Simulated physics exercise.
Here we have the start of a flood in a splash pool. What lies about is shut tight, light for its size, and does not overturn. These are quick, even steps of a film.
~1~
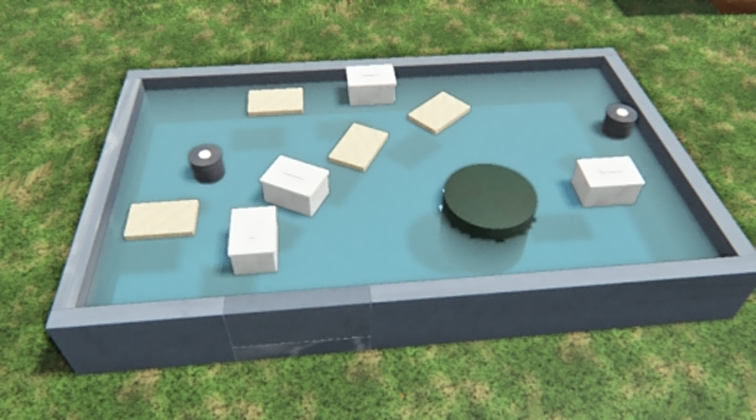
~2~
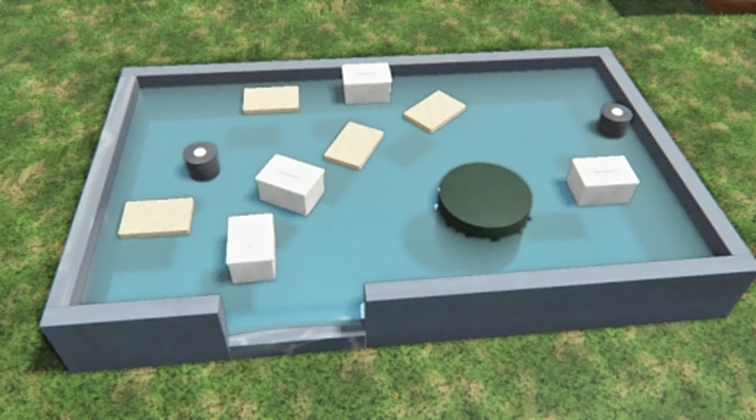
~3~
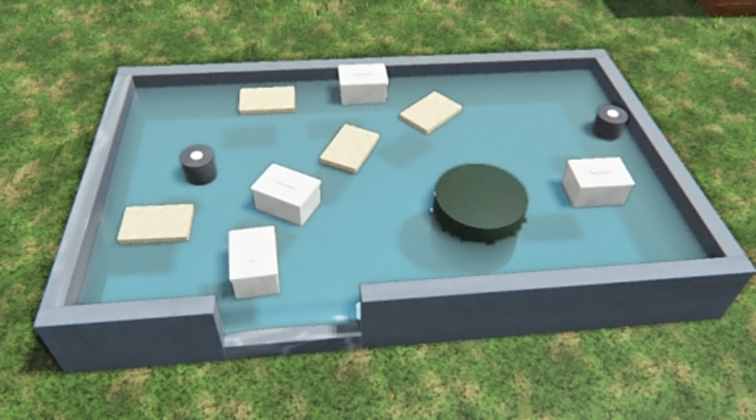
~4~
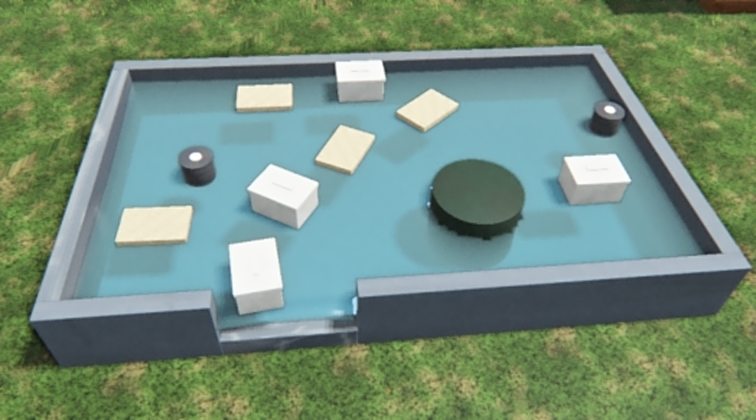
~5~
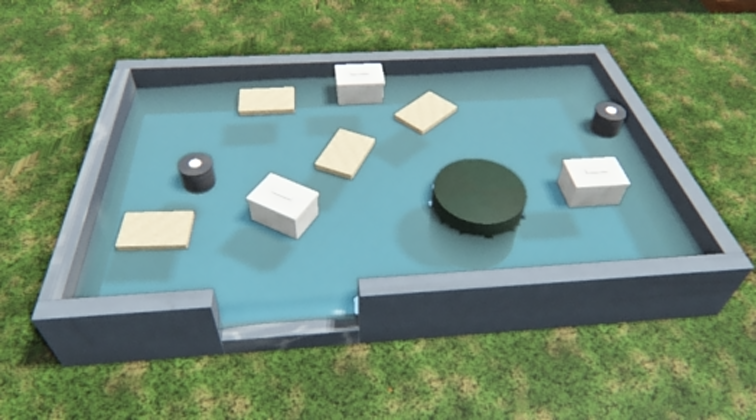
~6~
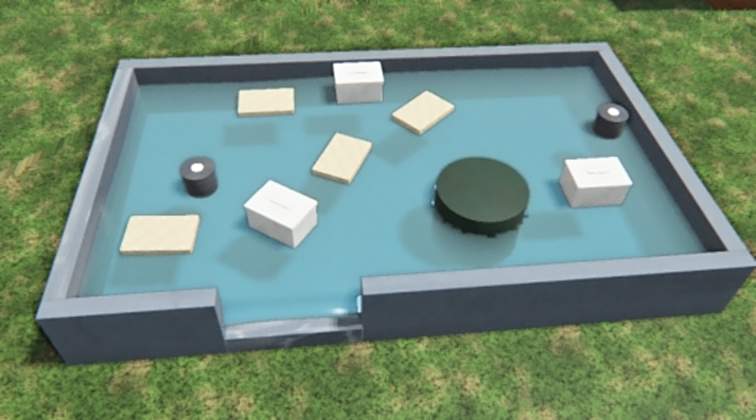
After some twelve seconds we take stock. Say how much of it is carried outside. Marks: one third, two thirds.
That comes to one to two thirds.
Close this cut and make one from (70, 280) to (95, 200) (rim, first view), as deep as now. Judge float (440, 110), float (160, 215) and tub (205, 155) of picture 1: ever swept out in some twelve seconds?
One after the other: No, through, gone.
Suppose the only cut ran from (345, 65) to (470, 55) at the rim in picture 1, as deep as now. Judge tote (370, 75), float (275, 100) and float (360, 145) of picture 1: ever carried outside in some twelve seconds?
In that order: Yes, out, gone.
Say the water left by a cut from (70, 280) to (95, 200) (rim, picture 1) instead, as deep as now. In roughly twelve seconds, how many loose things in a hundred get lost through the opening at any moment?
Close to 40 %.
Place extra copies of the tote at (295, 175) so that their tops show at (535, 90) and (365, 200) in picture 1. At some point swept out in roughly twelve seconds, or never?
One after the other: Still in, carried outside.
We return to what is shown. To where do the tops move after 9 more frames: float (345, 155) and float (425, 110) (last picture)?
Near (321, 192) and (399, 123).
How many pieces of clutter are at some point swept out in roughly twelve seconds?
The number is 5.
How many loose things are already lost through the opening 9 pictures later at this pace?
It comes to 2.
A moment on, 1 of 10 are out; 9 afloat.
Next, 2 of 10 are out; 8 afloat.
Later, 3 of 10 are out; 7 afloat.
In the end, 5 of 10 are out; 5 afloat.
